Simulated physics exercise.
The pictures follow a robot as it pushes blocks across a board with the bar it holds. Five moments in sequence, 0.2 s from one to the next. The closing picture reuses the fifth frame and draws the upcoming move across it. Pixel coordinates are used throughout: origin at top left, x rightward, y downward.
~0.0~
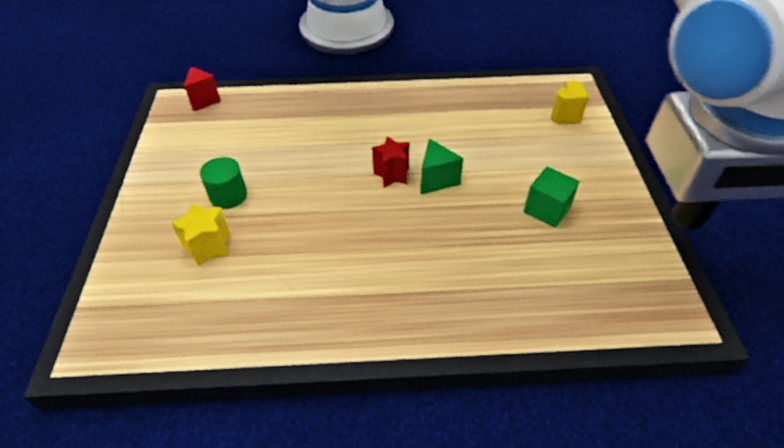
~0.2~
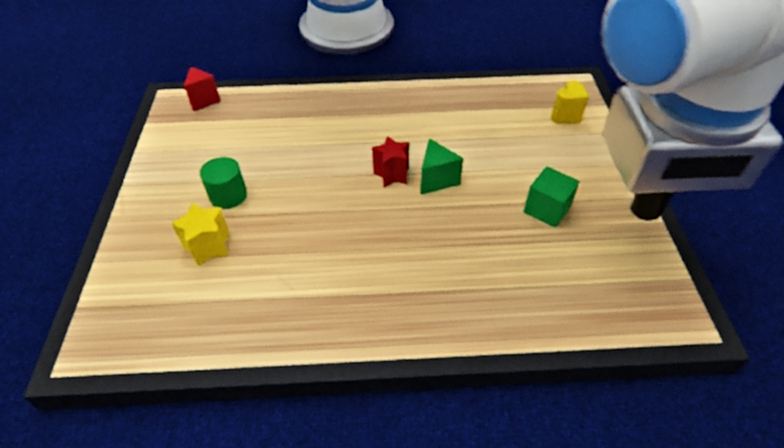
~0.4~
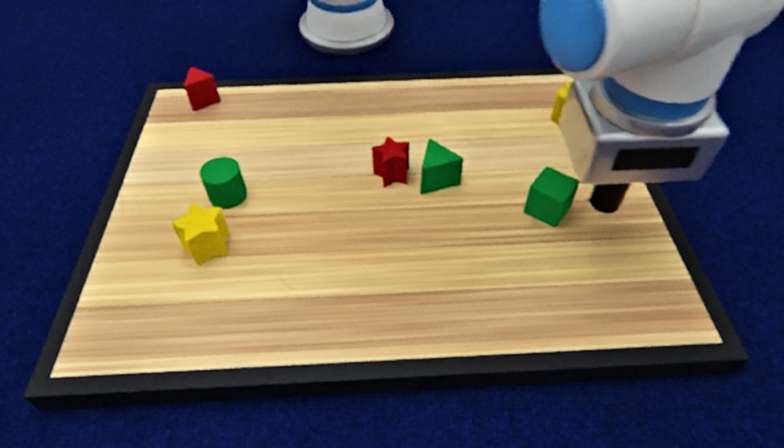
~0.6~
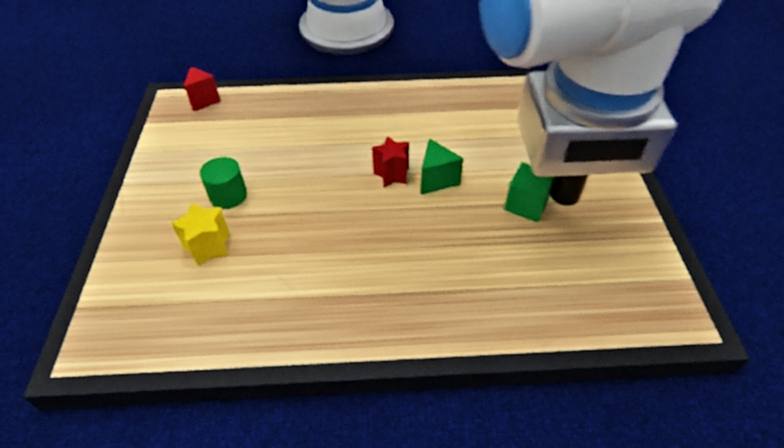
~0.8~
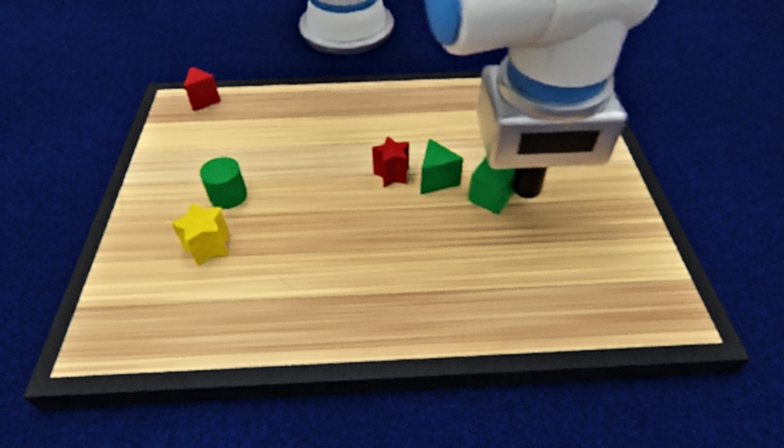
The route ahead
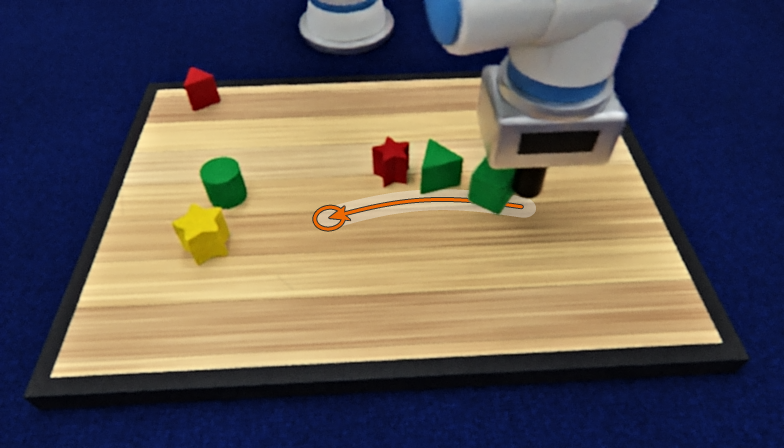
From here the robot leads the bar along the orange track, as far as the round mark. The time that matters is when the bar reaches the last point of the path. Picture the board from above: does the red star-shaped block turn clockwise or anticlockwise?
From overhead, the rotation is counterclockwise.
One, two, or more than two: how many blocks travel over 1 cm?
By the end of the path, three or more blocks have moved more than about a centimetre.
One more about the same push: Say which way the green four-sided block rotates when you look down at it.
Viewed from the top, it goes clockwise.
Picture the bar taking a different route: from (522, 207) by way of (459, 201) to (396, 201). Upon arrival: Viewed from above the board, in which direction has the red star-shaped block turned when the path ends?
Looking down, my answer is that the red star-shaped block rotates anticlockwise.
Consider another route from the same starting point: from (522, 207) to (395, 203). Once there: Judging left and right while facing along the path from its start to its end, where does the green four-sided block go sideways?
The shift goes right.
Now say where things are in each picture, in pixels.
In the first frame, tip of the bar (687, 219), middles of tops, red star-shaped block (392, 148), green triangle (439, 154), green four-sided block (555, 183).
In the second frame, bar (645, 211), nothing pushed.
In the third frame, bar (604, 204), nothing pushed.
In the fourth frame, bar (564, 197), green four-sided block (533, 178).
In the fifth frame, bar (526, 190), red star-shaped block (392, 148), green triangle (439, 154), green four-sided block (496, 171).
The line goes from (522, 207) through (456, 200) and (392, 203) to (329, 218).
On the path given first. One third of the way, bar (458, 183); red star-shaped block (381, 146); green triangle (411, 141), turned 15° anticlockwise; green four-sided block (440, 154), turned 25° clockwise.
Two thirds of the way, bar (392, 186); red star-shaped block (377, 144), turned 20° anticlockwise; green triangle (404, 132), turned 25° anticlockwise; green four-sided block (429, 151), turned 50° clockwise.
At the end, bar (327, 201); red star-shaped block (377, 144), turned 20° anticlockwise; green triangle (404, 132), turned 25° anticlockwise; green four-sided block (429, 151), turned 50° clockwise.
